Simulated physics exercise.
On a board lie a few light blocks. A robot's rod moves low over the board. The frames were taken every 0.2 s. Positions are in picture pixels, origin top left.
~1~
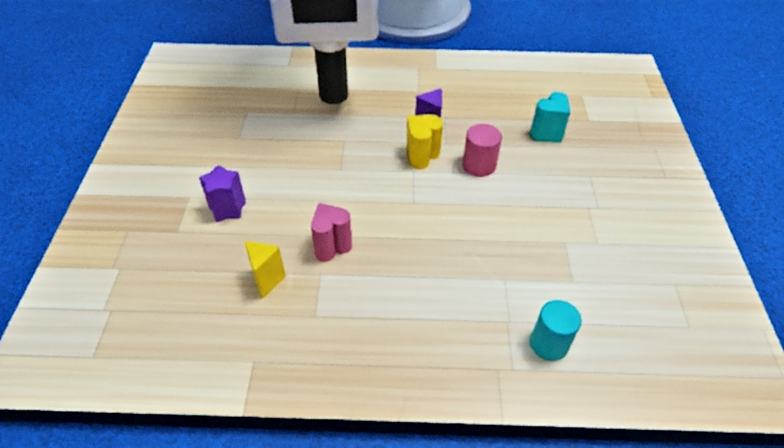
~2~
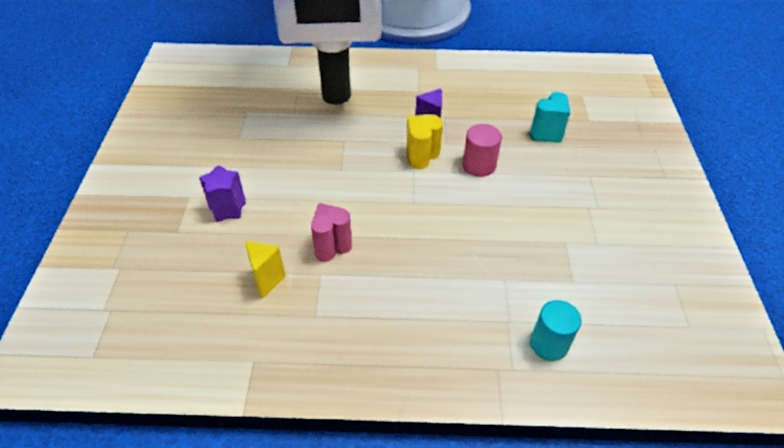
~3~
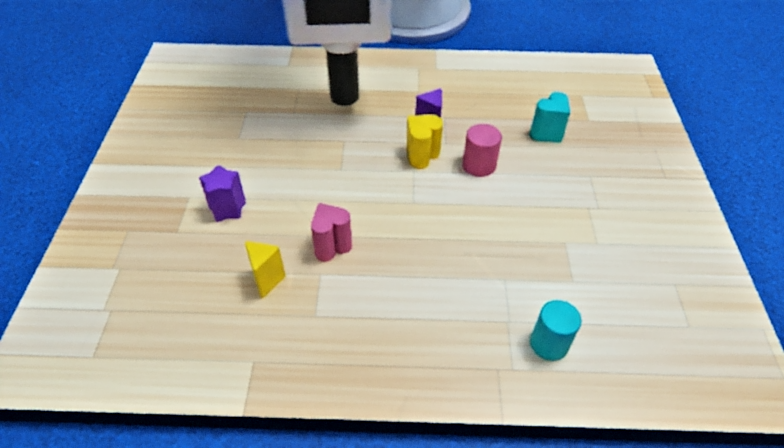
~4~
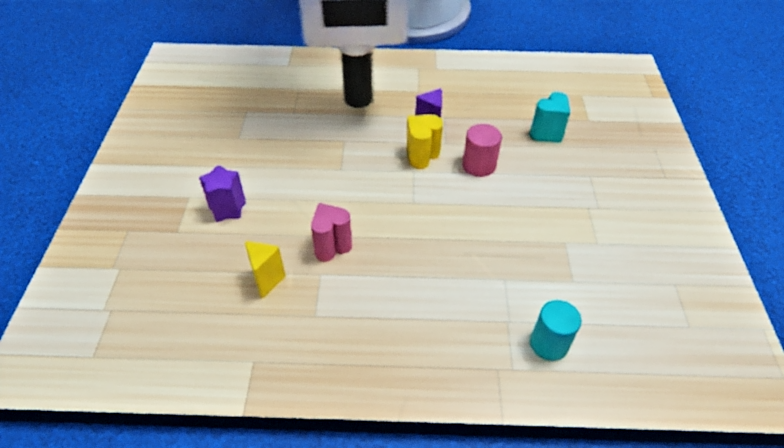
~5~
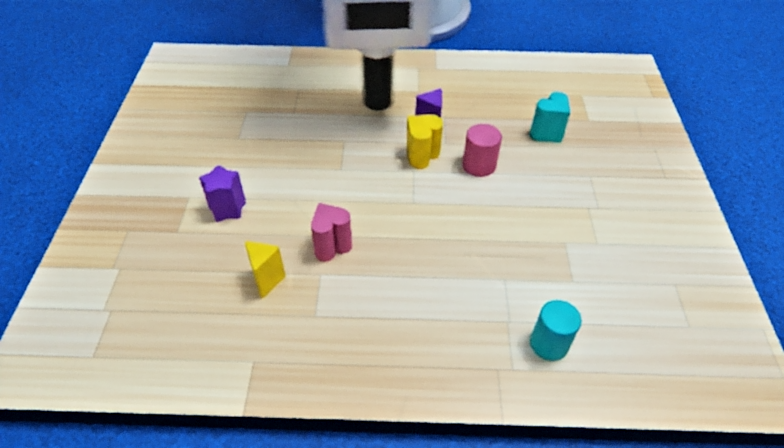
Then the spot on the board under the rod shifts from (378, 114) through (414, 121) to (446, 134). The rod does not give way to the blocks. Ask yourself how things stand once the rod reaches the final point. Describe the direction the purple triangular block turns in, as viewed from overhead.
Looking from above, the answer is counterclockwise.
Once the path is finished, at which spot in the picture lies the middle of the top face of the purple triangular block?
Somewhere near (474, 110).
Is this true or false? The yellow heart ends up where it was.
That claim is true.
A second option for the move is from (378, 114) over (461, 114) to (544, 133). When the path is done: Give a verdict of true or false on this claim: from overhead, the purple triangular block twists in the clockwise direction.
Verdict: True.
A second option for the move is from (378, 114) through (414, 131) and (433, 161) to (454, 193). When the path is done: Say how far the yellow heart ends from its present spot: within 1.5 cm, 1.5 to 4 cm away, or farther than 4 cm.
Of the three bands, it's over 4 cm.
What follows on the original path. Halfway along, rod (415, 109); purple triangular block (440, 98), turned 20° anticlockwise.
At the end, rod (447, 122); yellow heart not moved; purple triangular block (474, 110), turned 45° anticlockwise.
